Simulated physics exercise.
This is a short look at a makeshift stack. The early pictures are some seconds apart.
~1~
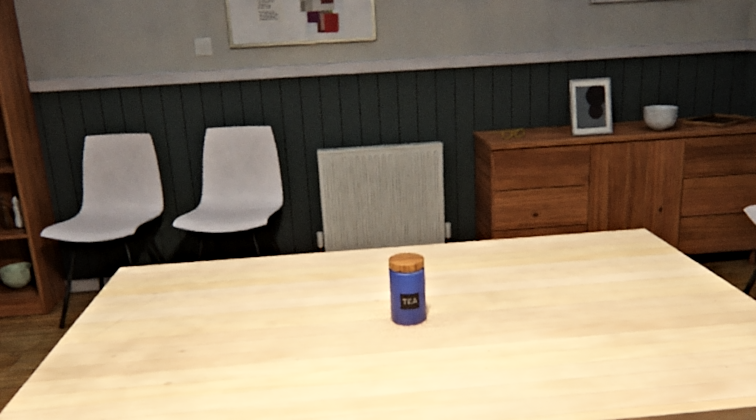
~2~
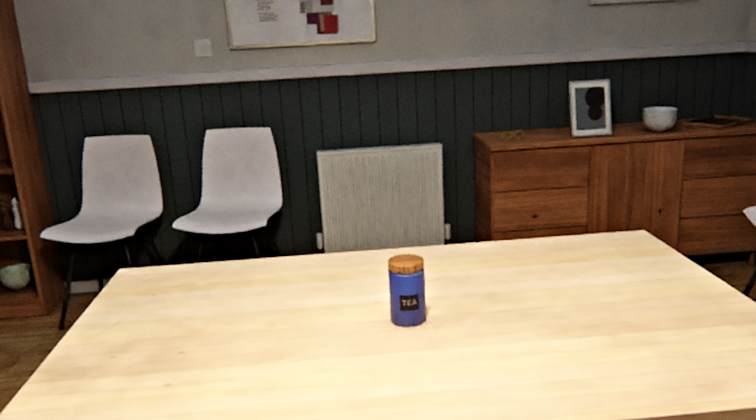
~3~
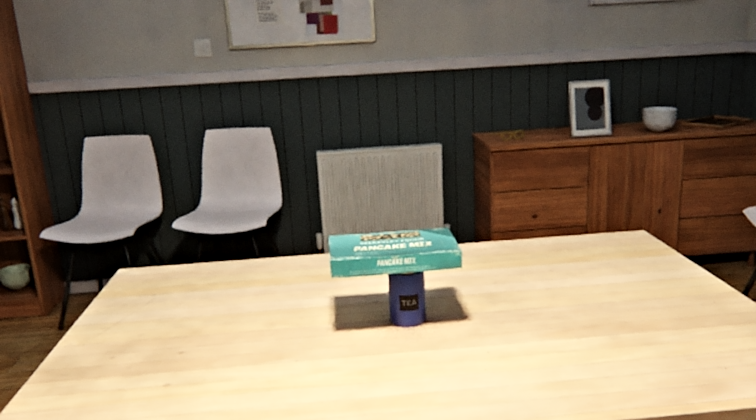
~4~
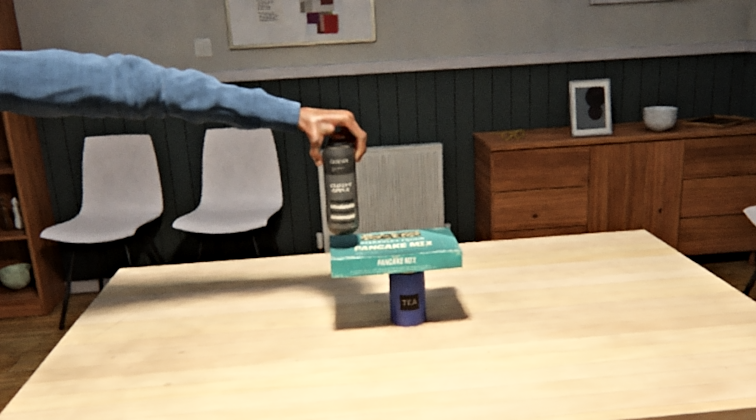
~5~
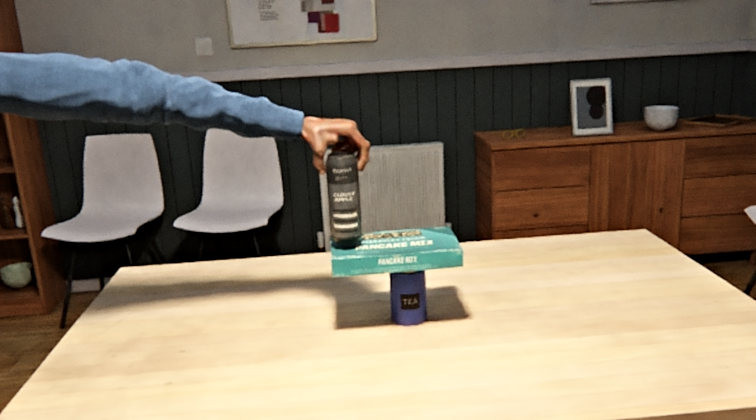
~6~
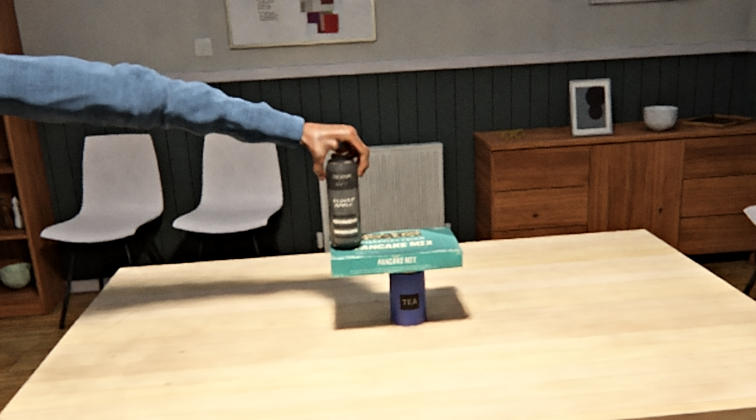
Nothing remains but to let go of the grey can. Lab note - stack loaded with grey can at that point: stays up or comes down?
Tumbles.
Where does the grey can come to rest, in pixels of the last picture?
End position in the final view: Approximately (233, 323).
Then, 0.40 s past the last view, grey can now fallen; turquoise packet rocked 27° from its first pose.
Then, 0.60 s past the last view, turquoise packet rocked 62° from its first pose.
Then, 0.70 s past the last view, turquoise packet now fallen.
Then, 1.10 s past the last view, things are still on the move.
Finally, fallen, grey can and turquoise packet; blue jar still in place. Final places as the last picture's camera would see them, grey can near (233, 323). The stack comes apart.
